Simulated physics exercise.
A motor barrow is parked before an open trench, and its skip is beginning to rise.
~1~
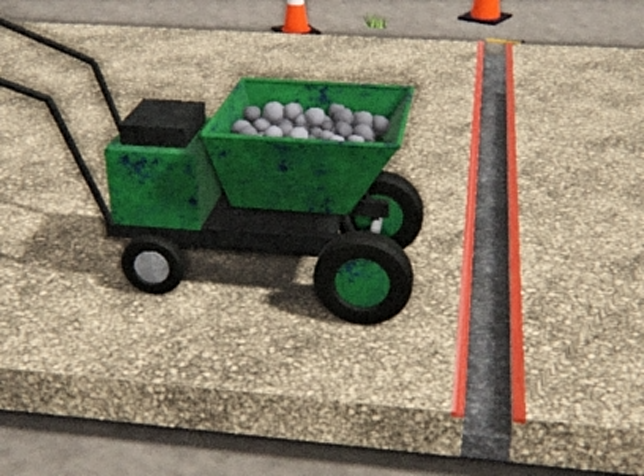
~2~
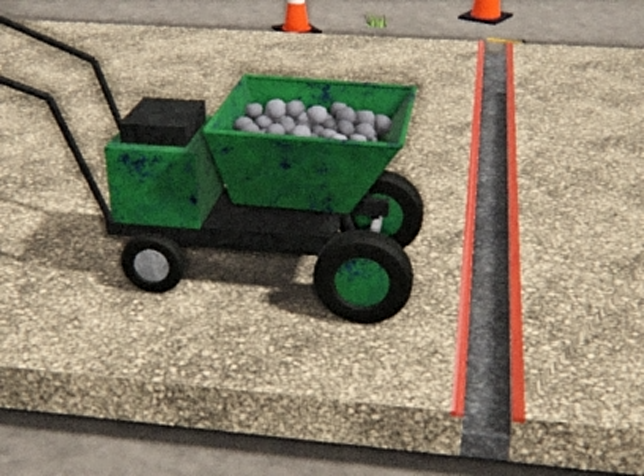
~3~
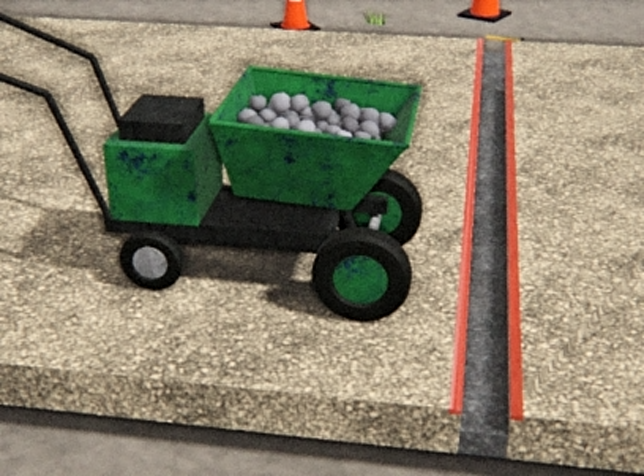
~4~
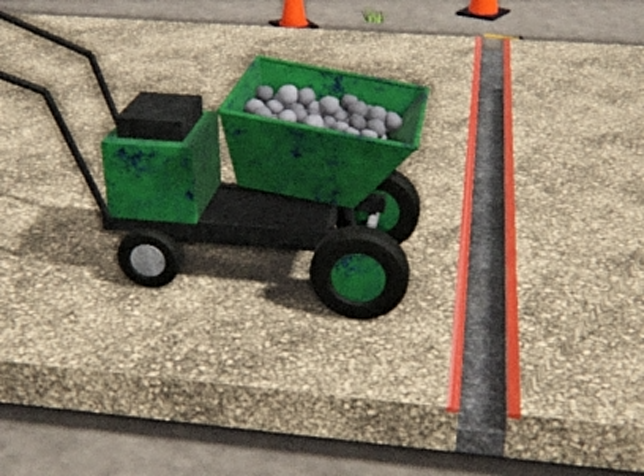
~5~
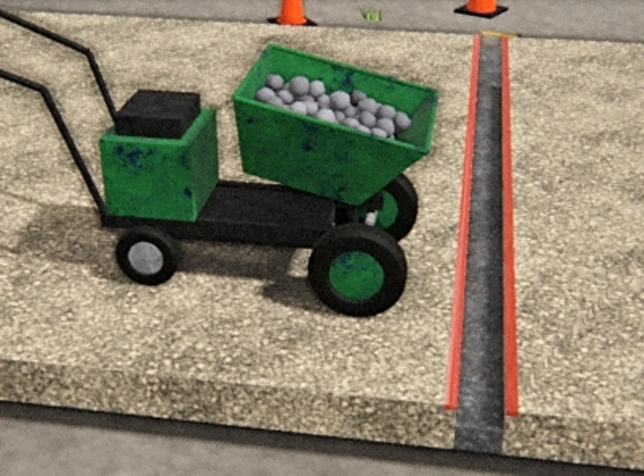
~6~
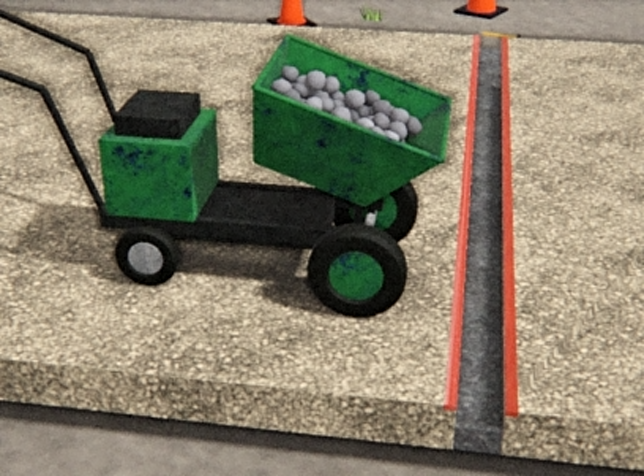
In the video, a green motor barrow carrying round grey cobbles stands on a pale, rough surface, left of a narrow trench edged in red. Its skip starts out level, then gradually tilts toward the right as its rear rises.
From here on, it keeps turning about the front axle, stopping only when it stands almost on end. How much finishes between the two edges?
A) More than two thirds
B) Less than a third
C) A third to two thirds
Less than a third.
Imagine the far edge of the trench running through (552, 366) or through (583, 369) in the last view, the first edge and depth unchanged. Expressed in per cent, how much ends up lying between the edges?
Estimated share: Try 1 approx. 60 in a hundred, try 2 approx. 80 in a hundred.
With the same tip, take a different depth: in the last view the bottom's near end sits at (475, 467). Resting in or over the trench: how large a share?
The share would be roughly 10 per cent.
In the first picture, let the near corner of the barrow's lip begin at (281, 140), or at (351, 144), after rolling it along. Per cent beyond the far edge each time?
Trial 1 around 0 %, trial 2 around 40 %.
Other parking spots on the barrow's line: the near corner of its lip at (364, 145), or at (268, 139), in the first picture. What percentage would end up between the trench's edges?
Roughly 40 per cent first, then roughly 30 per cent.
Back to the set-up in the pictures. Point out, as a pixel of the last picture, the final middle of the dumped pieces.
The centre comes to rest near (549, 287).
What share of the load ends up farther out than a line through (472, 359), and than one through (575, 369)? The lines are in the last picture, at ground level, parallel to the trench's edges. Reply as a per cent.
Around 80 percent for the first and 30 percent for the second.
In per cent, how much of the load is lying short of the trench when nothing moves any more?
I'd estimate about 0 per cent of the load.
Just after the last frame, skip tipped steeply; every one in the skip.
A moment on, skip tipped right over; the larger part in the skip; about a tenth beyond it; just a few falling.
Further on, skip tipped right over; roughly a third in the skip; just a few in or heaped over the trench; roughly two thirds beyond it.
When it is over, skip tipped right over; roughly a quarter in the skip; about a tenth in or heaped over the trench; the larger part beyond it.
